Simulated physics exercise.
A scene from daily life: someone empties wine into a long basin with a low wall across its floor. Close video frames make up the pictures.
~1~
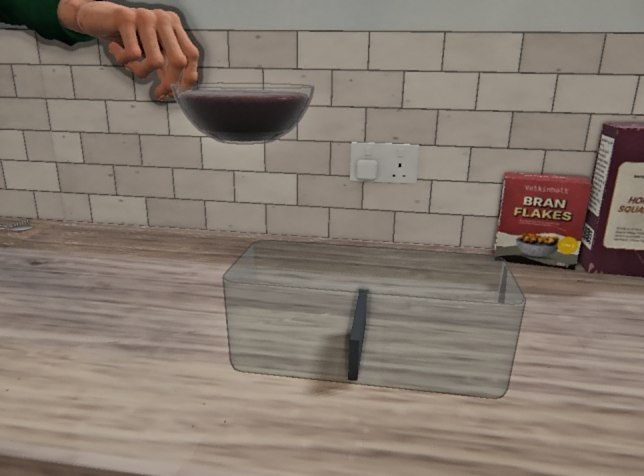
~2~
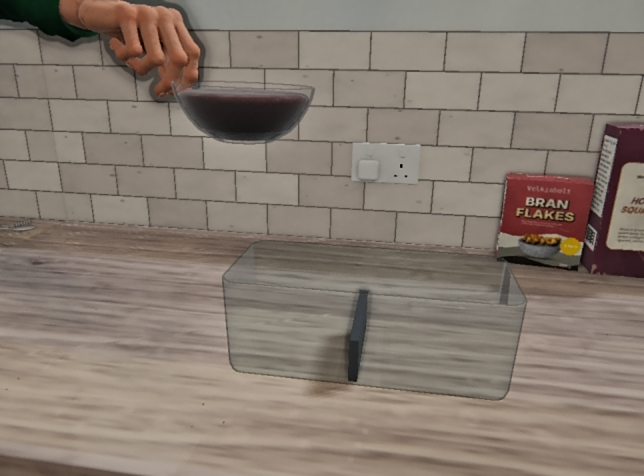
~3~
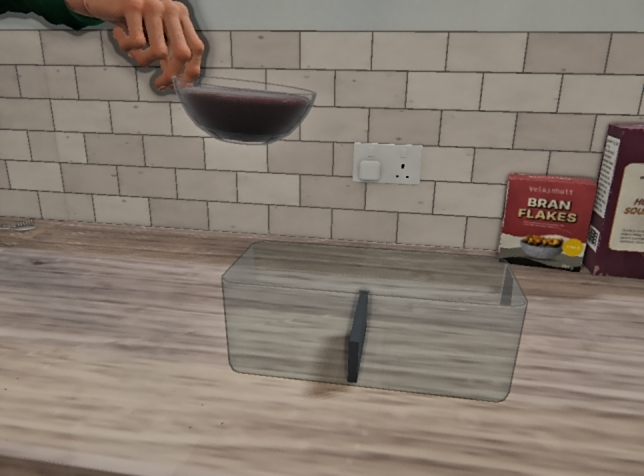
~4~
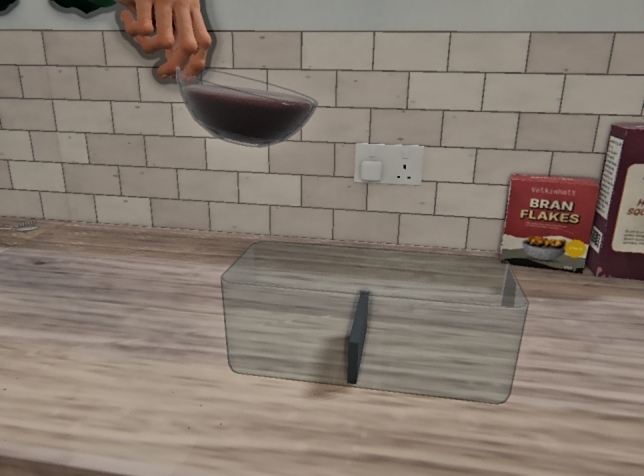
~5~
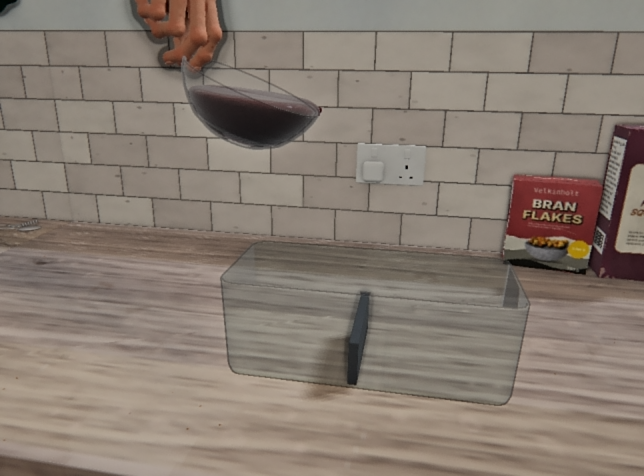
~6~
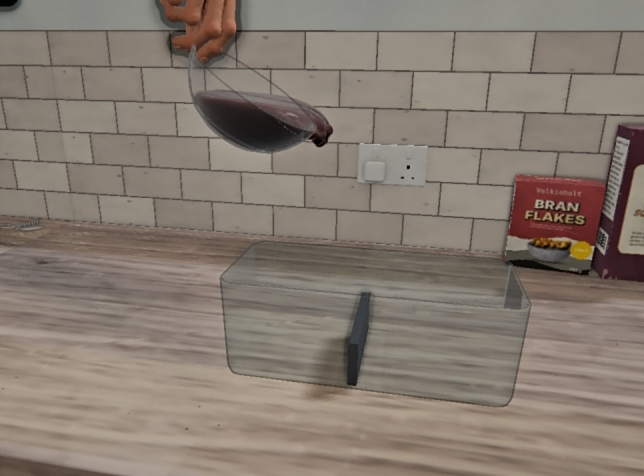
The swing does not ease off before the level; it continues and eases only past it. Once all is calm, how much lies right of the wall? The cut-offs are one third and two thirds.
No lower than a third, no higher than two thirds.
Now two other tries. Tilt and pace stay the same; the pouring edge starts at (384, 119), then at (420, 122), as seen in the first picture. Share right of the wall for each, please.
90 %, then 90 %.
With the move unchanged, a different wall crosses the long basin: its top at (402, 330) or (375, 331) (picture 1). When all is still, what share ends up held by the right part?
I'd expect near 10 percent the first time and near 35 percent the next.
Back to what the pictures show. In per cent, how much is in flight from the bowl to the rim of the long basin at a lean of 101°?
It comes to 35 per cent or so.
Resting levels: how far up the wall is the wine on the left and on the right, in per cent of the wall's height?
It settles around 30 on the left side and around 20 on the right side.
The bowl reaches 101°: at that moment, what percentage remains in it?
It works out to close to 0 percent.
A moment on, the bowl is tipped right over and 2 per cent is still to pour, 20 is left of the wall and 44 right of it.
Next, the bowl is tipped right over and 0 per cent is still to pour, 48 is left of the wall and 49 right of it.
Then the bowl is tipped right over and 0 per cent is still to pour, 48 is left of the wall and 50 right of it.
Later the bowl is tipped right over and 0 per cent is still to pour, 48 is left of the wall and 50 right of it.
In the end 48 per cent lies left of the wall, 50 right of it and 2 outside.
